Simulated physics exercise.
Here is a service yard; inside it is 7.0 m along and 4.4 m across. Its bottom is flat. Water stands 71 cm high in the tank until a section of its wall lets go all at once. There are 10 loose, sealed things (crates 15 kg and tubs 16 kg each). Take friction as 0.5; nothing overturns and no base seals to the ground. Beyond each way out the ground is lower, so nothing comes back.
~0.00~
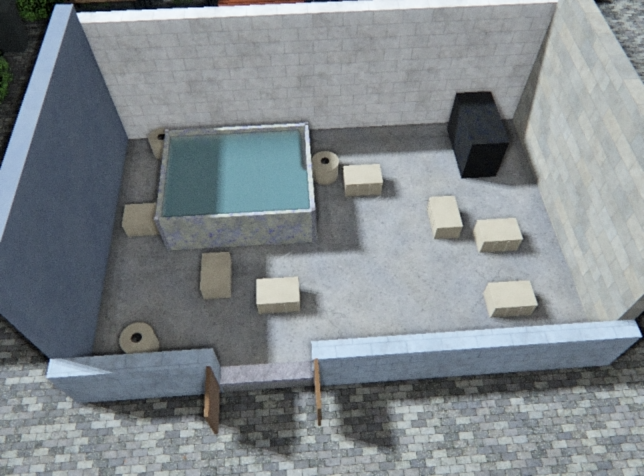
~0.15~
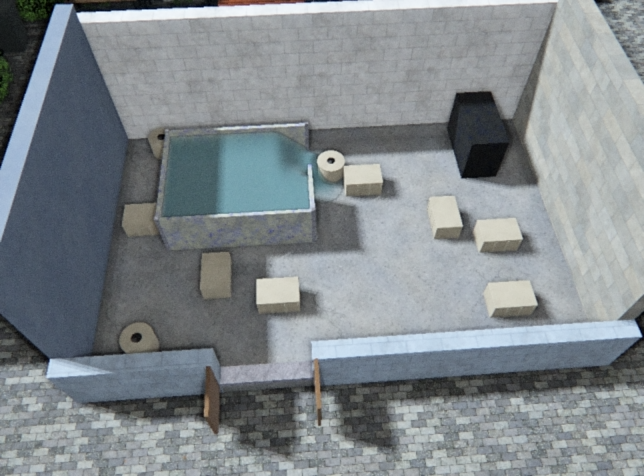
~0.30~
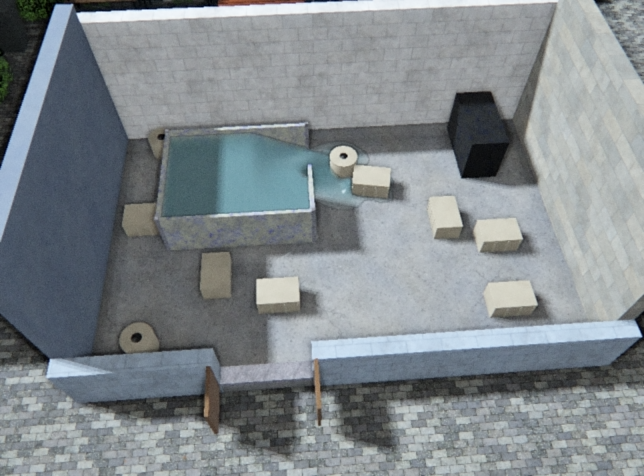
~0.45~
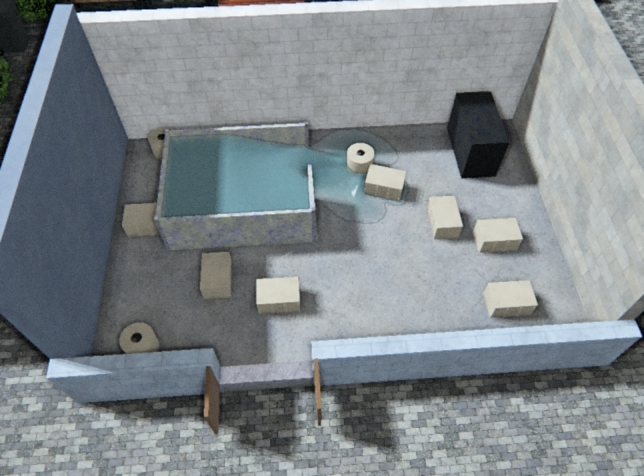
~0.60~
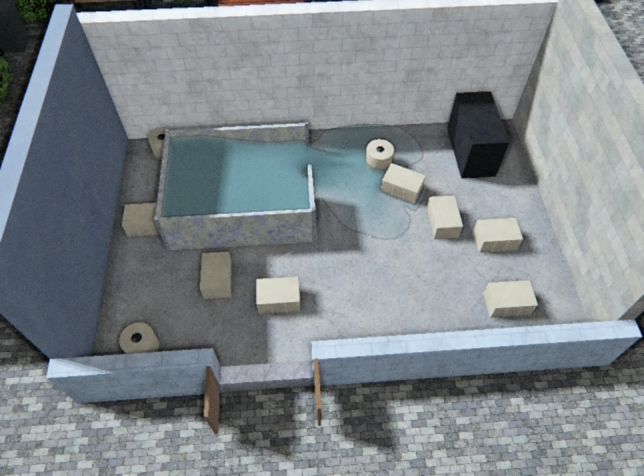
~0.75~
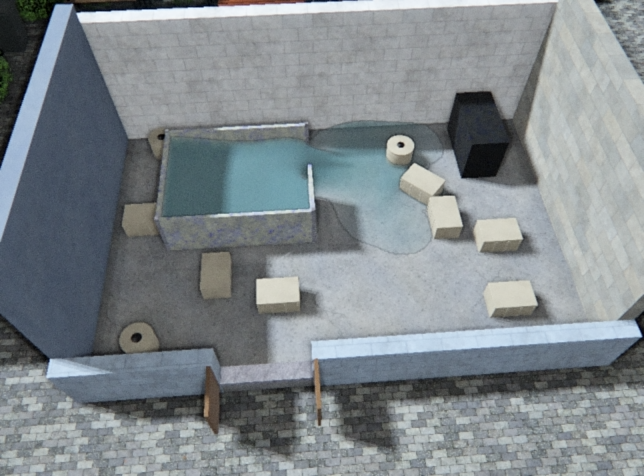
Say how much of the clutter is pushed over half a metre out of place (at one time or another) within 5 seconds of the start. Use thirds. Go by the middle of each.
That comes to between one and two thirds.
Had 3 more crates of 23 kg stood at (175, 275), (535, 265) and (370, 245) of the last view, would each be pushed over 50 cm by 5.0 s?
In that order: Under, past it, less.
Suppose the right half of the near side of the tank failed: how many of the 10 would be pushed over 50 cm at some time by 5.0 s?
Then 3.
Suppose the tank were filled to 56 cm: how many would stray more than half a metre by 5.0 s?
In that case 5 of them.
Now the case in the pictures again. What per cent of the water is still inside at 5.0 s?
Some 100 per cent remains.
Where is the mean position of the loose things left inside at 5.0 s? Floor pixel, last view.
Around (335, 275).
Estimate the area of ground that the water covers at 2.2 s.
About 16 m2.
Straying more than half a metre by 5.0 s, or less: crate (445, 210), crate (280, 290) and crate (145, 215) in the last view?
In turn: Over, less, under.
After 1.1 s 2 of 10 are over 50 cm from their spots; 0 afloat.
After 2.2 s 3 of 10 are over 50 cm from their spots; 2 afloat.
After 3.5 s 4 of 10 are over 50 cm from their spots; 5 afloat.
After 5.0 s 5 of 10 are over 50 cm from their spots, and 5 have been at some point; 5 afloat.
